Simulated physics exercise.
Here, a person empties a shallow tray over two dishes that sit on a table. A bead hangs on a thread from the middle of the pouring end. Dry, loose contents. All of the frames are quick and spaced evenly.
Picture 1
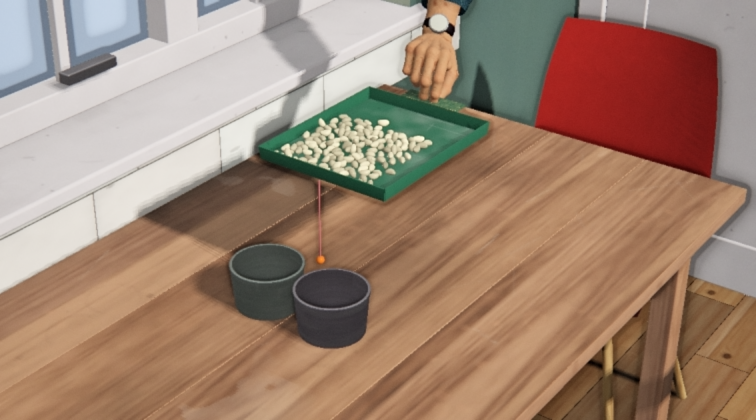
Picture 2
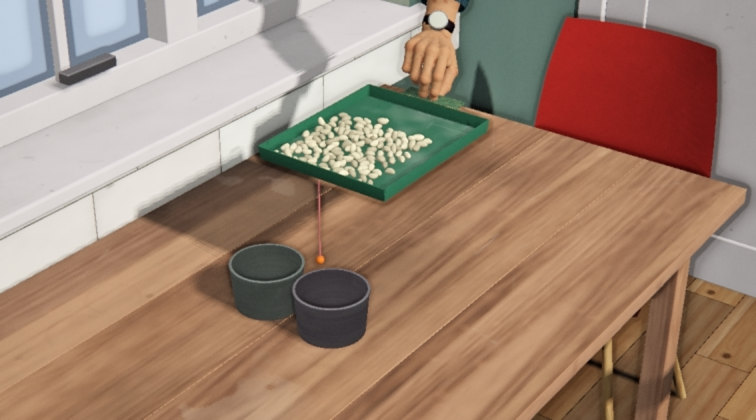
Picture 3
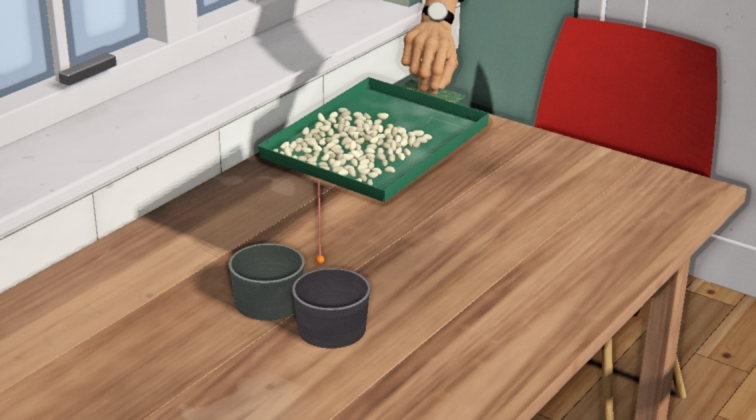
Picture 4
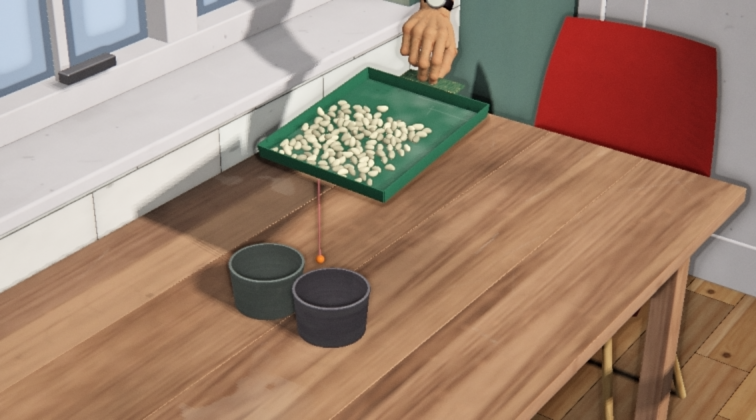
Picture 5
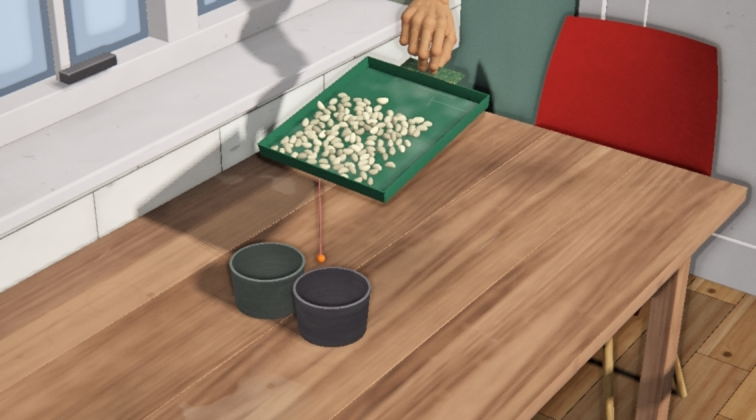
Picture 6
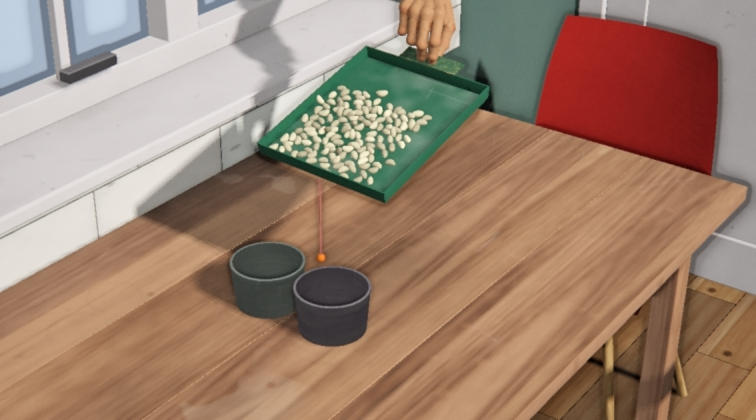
A green tray of white beans, held by a hand at its far end, slowly tilts as the hand raises that end above a wooden table, while two dark dishes and an orange bead on a thread stay nearly still.
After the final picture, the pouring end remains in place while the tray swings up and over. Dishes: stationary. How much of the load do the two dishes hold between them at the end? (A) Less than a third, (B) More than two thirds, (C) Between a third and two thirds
C.
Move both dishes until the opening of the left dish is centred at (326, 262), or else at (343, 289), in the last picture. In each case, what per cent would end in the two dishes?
Around 10 and then 50 per cent.
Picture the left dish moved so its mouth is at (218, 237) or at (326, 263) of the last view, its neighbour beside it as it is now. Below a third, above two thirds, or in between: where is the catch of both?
In order of the places: Under a third, then under a third.
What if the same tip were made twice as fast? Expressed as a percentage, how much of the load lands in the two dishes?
Near 40 %.
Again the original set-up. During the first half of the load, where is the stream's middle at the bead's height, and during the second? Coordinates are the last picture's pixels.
First close to (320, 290), next close to (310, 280).
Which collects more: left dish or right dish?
The one you want is the right-placed one.
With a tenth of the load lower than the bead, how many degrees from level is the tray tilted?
A tilt of roughly 110°.
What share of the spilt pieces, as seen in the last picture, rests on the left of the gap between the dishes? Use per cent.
About 60 percent of the spill.
Just after the last frame, tray tipped steeply; almost all on the tray; just a few in the air.
A moment on, tray tipped right over; almost all on the tray; just a few outside both.
Further on, tray tipped past a quarter turn; roughly a third in the right dish; just a few in the left dish; roughly half outside both.
When it is over, tray tipped past a quarter turn; roughly a third in the right dish; just a few in the left dish; roughly half outside both.
